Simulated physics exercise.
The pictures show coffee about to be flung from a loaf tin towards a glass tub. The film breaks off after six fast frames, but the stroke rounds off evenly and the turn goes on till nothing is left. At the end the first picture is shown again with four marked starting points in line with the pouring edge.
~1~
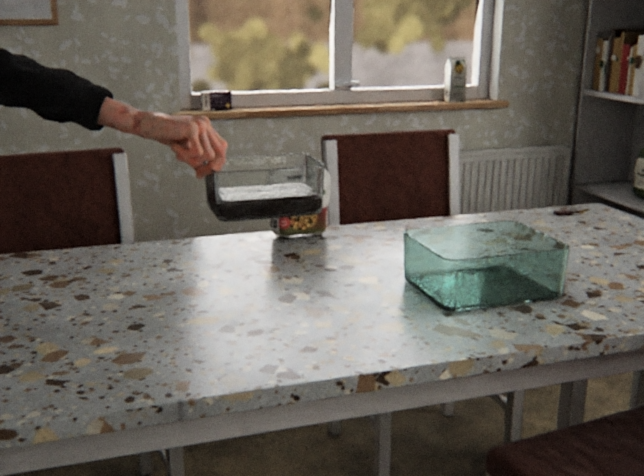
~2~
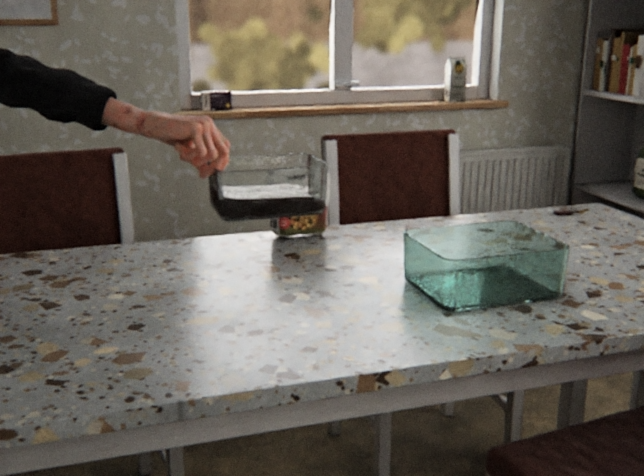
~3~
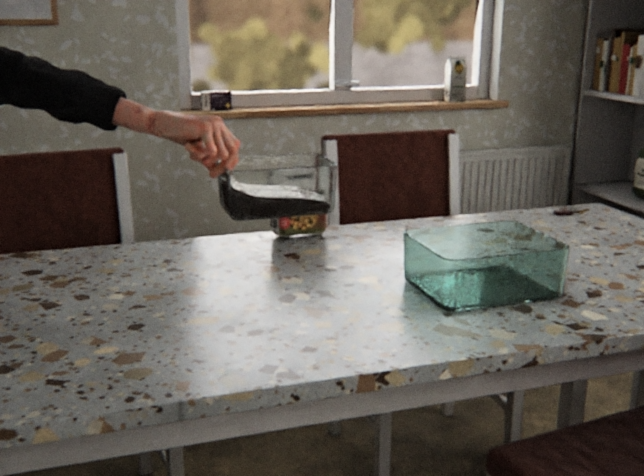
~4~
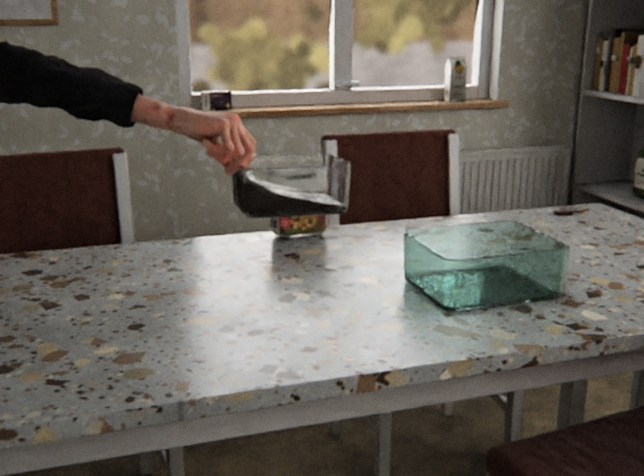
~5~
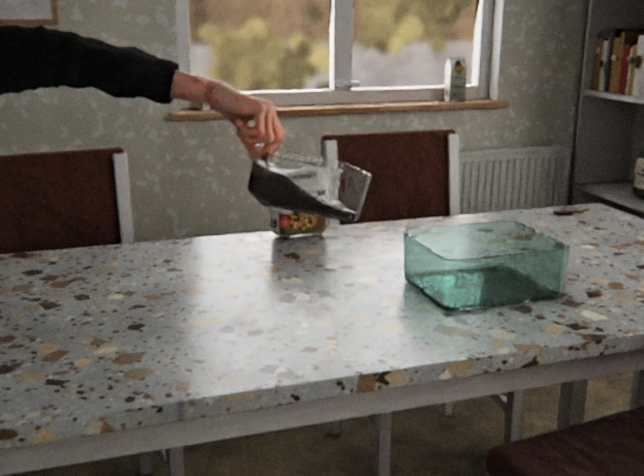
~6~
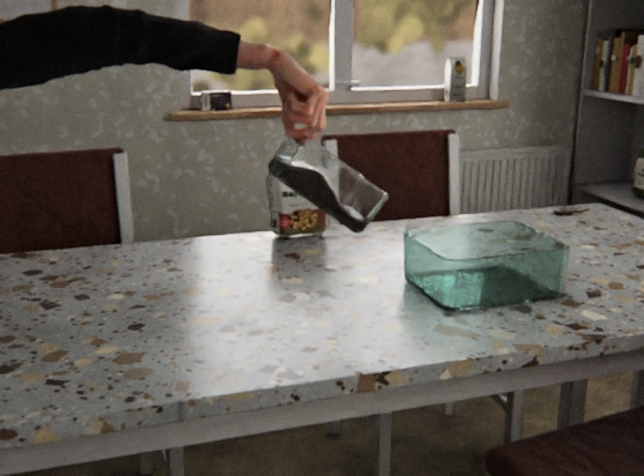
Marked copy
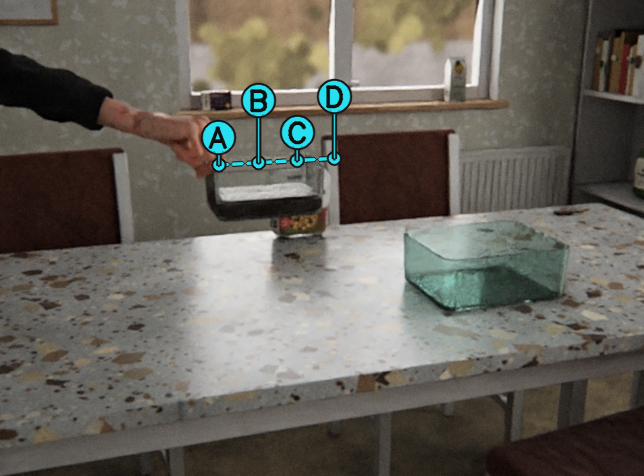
Over a speckled table, a hand moves a clear container of dark liquid right, tilting it.
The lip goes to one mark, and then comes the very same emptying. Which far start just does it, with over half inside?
Dot D just does it.
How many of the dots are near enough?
One of the four.
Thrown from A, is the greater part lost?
Yes, it does.
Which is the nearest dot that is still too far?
Here it is dot C.
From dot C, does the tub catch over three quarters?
No, it does not.
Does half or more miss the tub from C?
Yes, that goes wrong.
In cyan, A at (218, 165); B at (258, 162); C at (297, 160); D at (334, 158).
With A, about 0 % lands in the tub, 98 % falls short.
With B, about 3 % lands in the tub, 93 % falls short and 4 % goes beside or beyond.
With C, about 22 % lands in the tub, 72 % falls short and 7 % goes beside or beyond.
With D, about 84 % lands in the tub, 7 % falls short and 9 % goes beside or beyond.
